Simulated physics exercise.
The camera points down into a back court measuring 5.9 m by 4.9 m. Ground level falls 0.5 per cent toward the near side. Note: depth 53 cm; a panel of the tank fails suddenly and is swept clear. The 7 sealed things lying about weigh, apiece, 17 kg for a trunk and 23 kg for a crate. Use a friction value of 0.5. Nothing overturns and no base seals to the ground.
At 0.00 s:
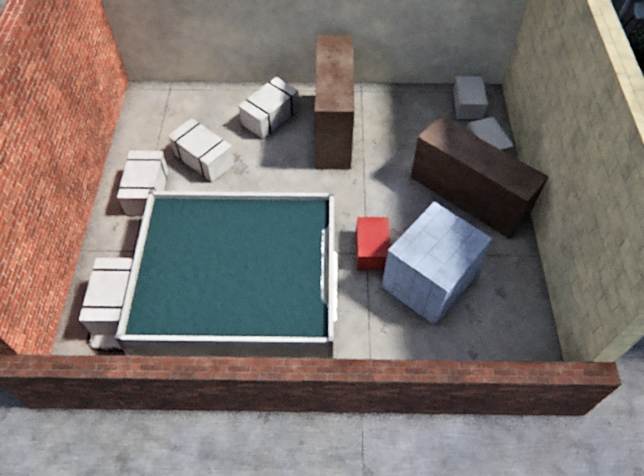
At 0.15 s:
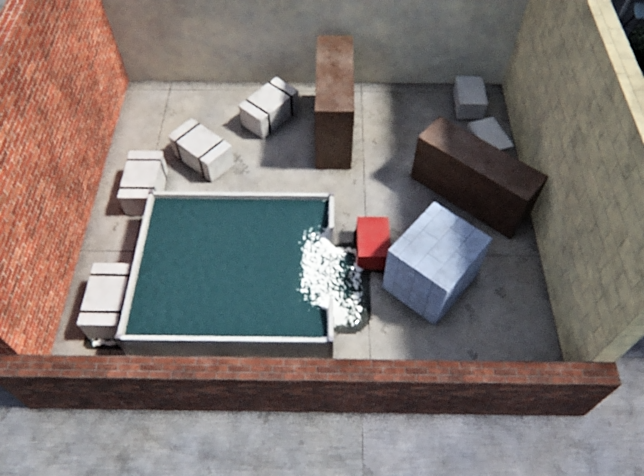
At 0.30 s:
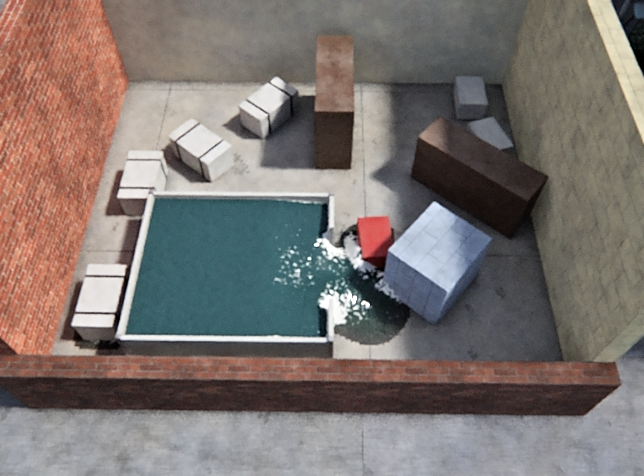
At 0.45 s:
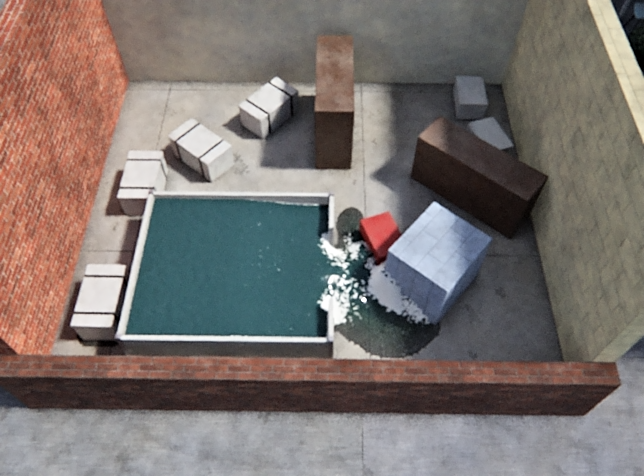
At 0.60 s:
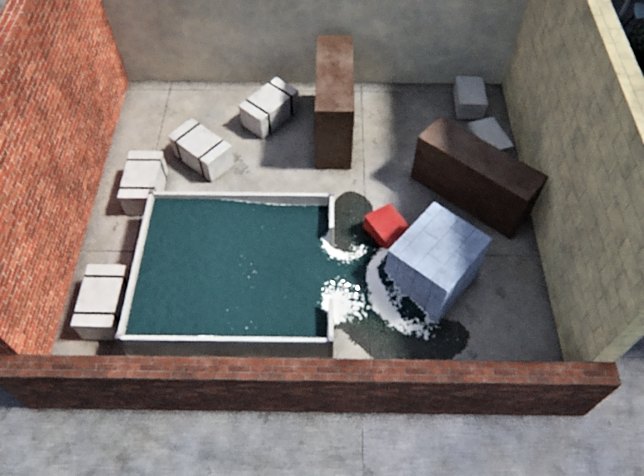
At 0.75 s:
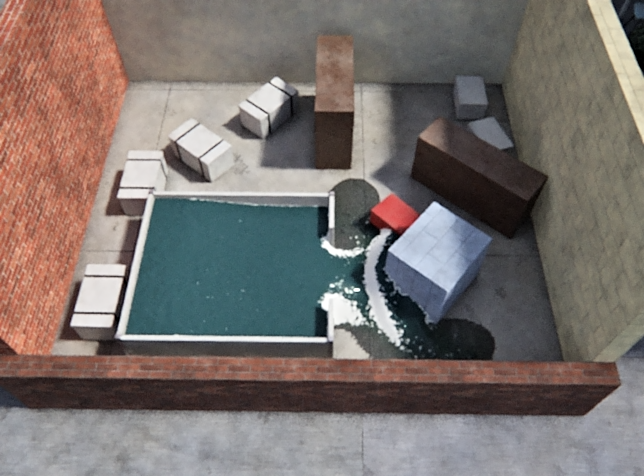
A square tank of dark green water with pale rims stands in a walled court, seen from high above by a still camera. White strapped crates line its left and far sides, with a small red crate, a large pale blue block and brown blocks to the right. The tank's right side gives way, water gushes out in white foam and spreads around the blue block, and the red crate slides and turns toward the upper right.
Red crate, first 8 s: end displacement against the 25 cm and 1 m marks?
It will move a long way.
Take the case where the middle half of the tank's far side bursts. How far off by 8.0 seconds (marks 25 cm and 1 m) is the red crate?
I'd say the red crate scarcely moves.
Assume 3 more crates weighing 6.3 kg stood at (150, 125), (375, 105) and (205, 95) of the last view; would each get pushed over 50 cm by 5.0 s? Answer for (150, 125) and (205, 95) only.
Well, the first one is lower and the other lower.
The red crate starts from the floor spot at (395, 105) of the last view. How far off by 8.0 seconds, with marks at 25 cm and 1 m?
By that time it covers a moderate distance.
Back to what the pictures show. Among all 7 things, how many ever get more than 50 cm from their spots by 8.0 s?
Count: 3.
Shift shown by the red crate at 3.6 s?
Around 250 centimetres.
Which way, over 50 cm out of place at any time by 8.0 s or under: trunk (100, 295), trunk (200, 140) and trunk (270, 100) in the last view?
Results in listed order: Falls short / falls short / falls short.
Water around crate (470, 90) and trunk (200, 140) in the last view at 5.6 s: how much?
Some 9 cm at the first, some 3 cm at the second.
After 1.6 s the red crate is near (405, 170), 1.2 m from its start, aground; 0 afloat.
After 3.6 s the red crate is near (395, 89), 2.7 m from its start, aground; 0 afloat.
After 5.6 s the red crate is near (440, 107), 2.5 m from its start, aground; 0 afloat.
After 8.0 s the red crate is near (428, 116), 2.3 m from its start, aground; 4 afloat.
